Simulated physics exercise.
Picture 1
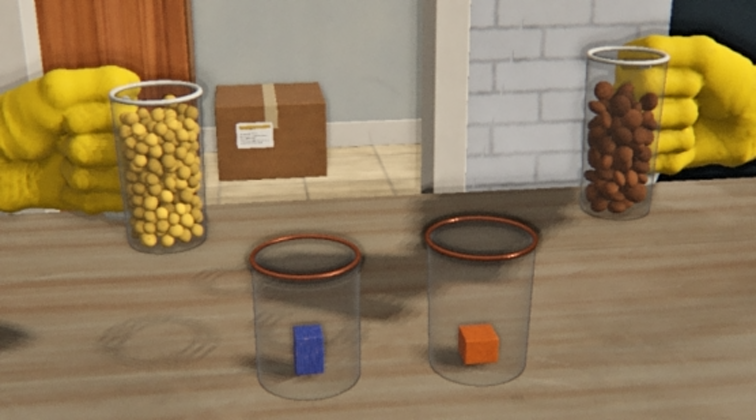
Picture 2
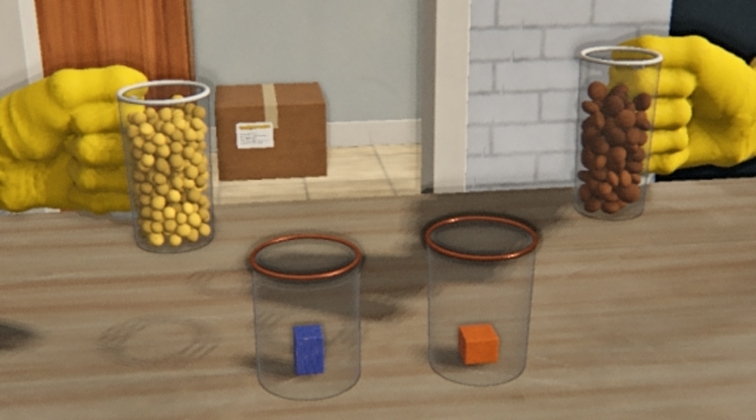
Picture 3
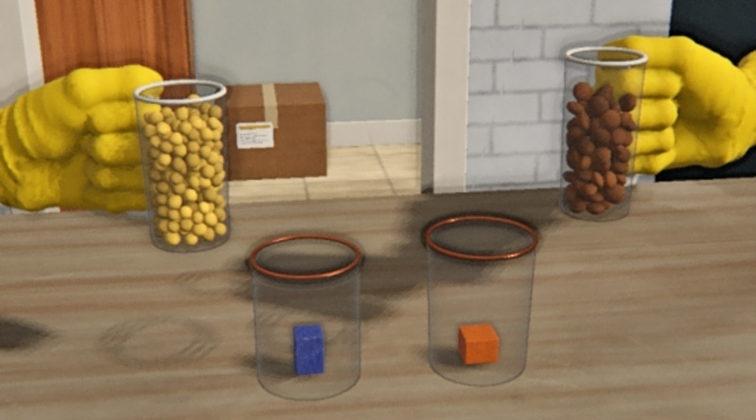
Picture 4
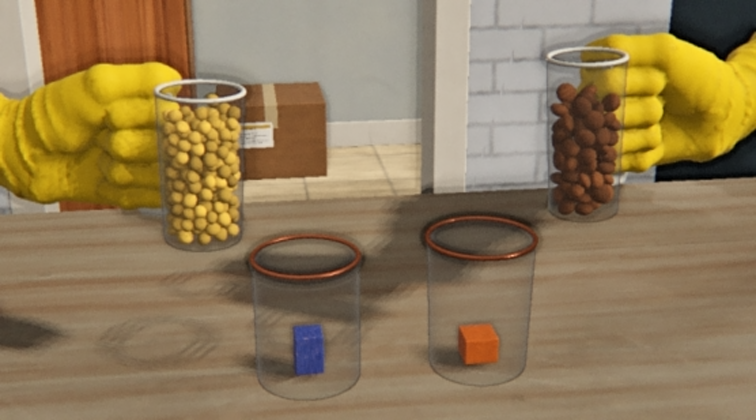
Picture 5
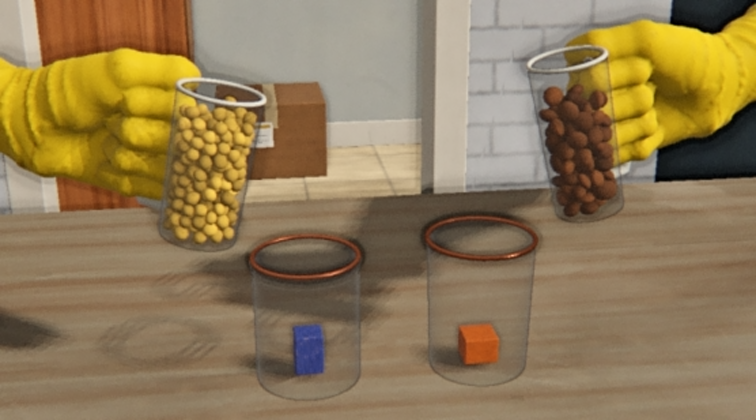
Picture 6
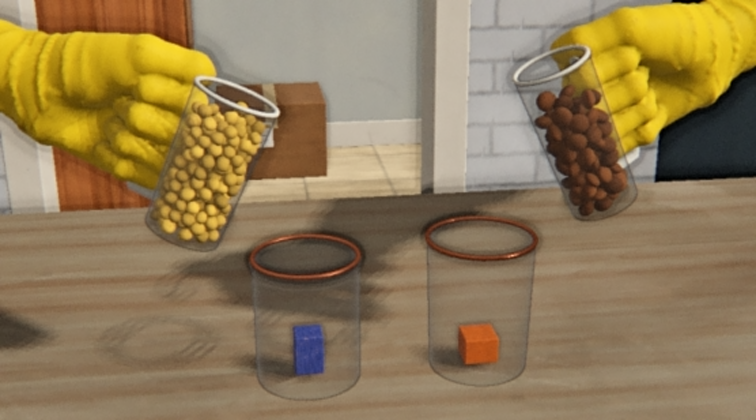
We see yellow-gloved hands move a cup of yellow balls and a cup of brown pieces inward above a table, then tilt both toward each other behind two clear containers holding a blue block and an orange block.
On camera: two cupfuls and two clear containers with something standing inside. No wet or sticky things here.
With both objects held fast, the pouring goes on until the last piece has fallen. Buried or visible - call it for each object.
Left object: Buried; right object: Buried.
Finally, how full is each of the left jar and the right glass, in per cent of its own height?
The left one comes to around 60, the right one to 45.
Then, 0.41 s after the last picture, left jar empty, all of its cupful still in the cup; right glass empty, all of its cupful still in the cup.
Then, 0.84 s after the last picture, left jar nearly empty, nearly all of its cupful still in the cup; right glass nearly empty, nearly all of its cupful still in the cup.
Then, 1.35 s after the last picture, left jar half full, a stray few of its cupful still in the cup; right glass a third full, none of its cupful still in the cup.
At rest, left jar two thirds full (surface near (307, 301)), nothing beside it; right glass half full (surface near (479, 302)), nothing beside it; the left thing is covered; the right thing is covered.
